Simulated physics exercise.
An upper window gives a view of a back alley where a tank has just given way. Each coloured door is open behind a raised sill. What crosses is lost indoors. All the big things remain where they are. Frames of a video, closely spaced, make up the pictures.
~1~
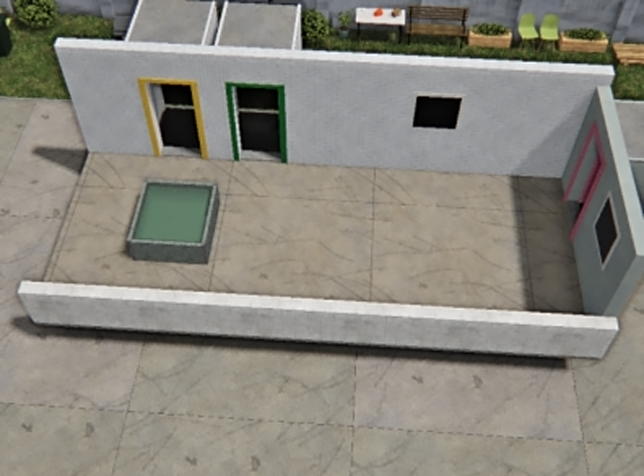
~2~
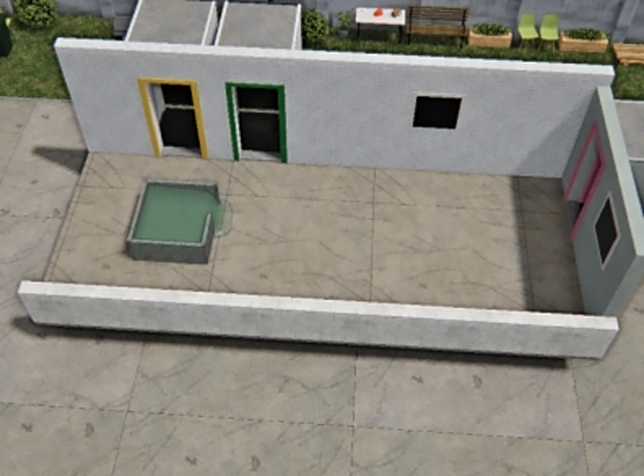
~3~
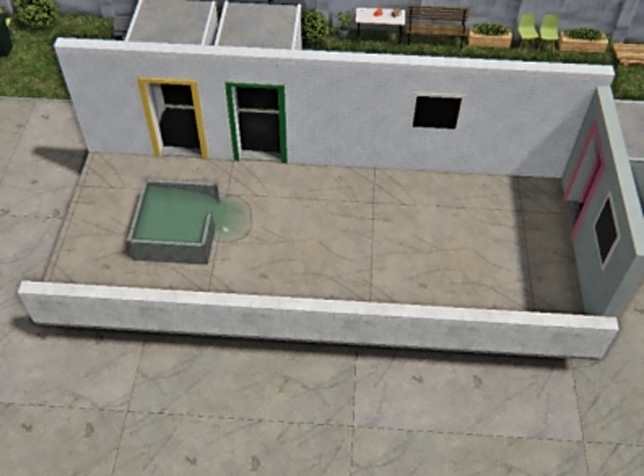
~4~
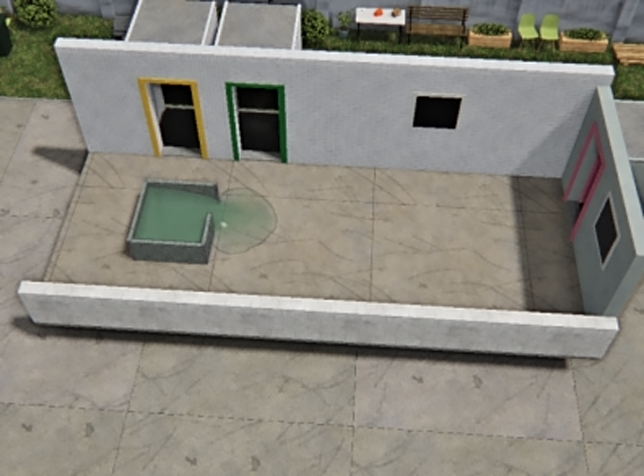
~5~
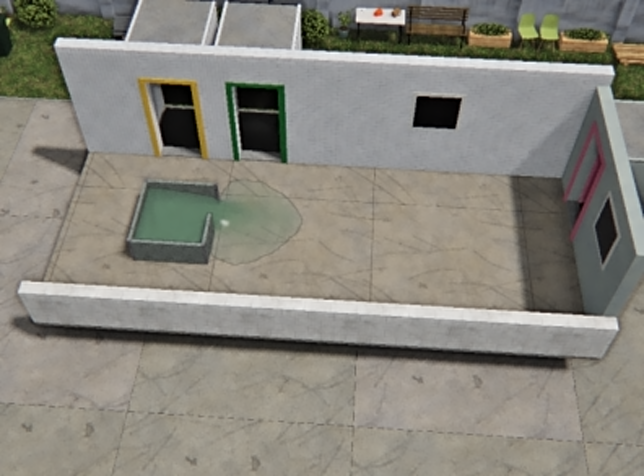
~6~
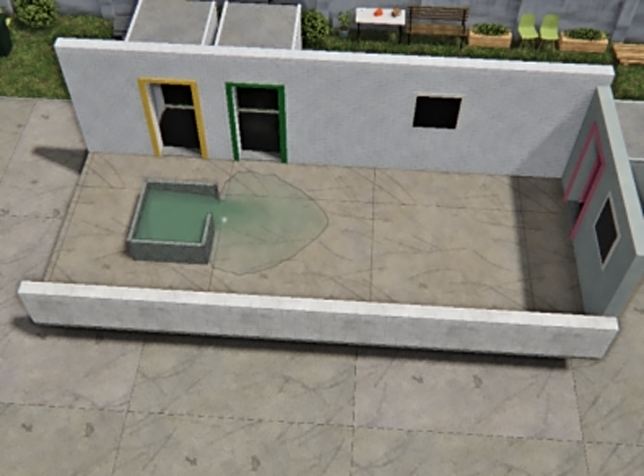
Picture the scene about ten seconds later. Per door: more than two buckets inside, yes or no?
Per door - green door: No, pink door: No, yellow door: No.
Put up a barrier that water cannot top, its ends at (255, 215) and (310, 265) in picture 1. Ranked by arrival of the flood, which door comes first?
Answer: The door marked green.
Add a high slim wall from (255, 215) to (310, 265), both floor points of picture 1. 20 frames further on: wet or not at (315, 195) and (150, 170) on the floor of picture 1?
Note: Point one drenched, point two left unsoaked.
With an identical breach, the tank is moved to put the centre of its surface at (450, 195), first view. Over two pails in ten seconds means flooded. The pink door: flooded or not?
The way I see it, pink door tops the mark.
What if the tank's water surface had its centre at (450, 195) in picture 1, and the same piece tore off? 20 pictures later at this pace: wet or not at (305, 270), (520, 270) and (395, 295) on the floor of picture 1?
Result: Spared; inundated; spared.
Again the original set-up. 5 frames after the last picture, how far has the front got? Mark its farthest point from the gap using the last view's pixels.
I would point to (404, 212).
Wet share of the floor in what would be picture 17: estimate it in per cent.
35 %.
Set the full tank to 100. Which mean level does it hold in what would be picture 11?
By my count, 62 per cent.
A moment on, water covers 25 % of the floor; the green door wet at the sill, nothing in, the pink door not reached, the yellow door not reached.
Next, water covers 35 % of the floor; the green door under two buckets in, the pink door not reached, the yellow door not reached.
Then, water covers 55 % of the floor; the green door under two buckets in, the pink door not reached, the yellow door not reached.
Later, water covers 65 % of the floor; the green door under two buckets in, the pink door under two buckets in, the yellow door not reached.
In the end, water covers 55 % of the floor; the green door under two buckets in, the pink door under two buckets in, the yellow door not reached.
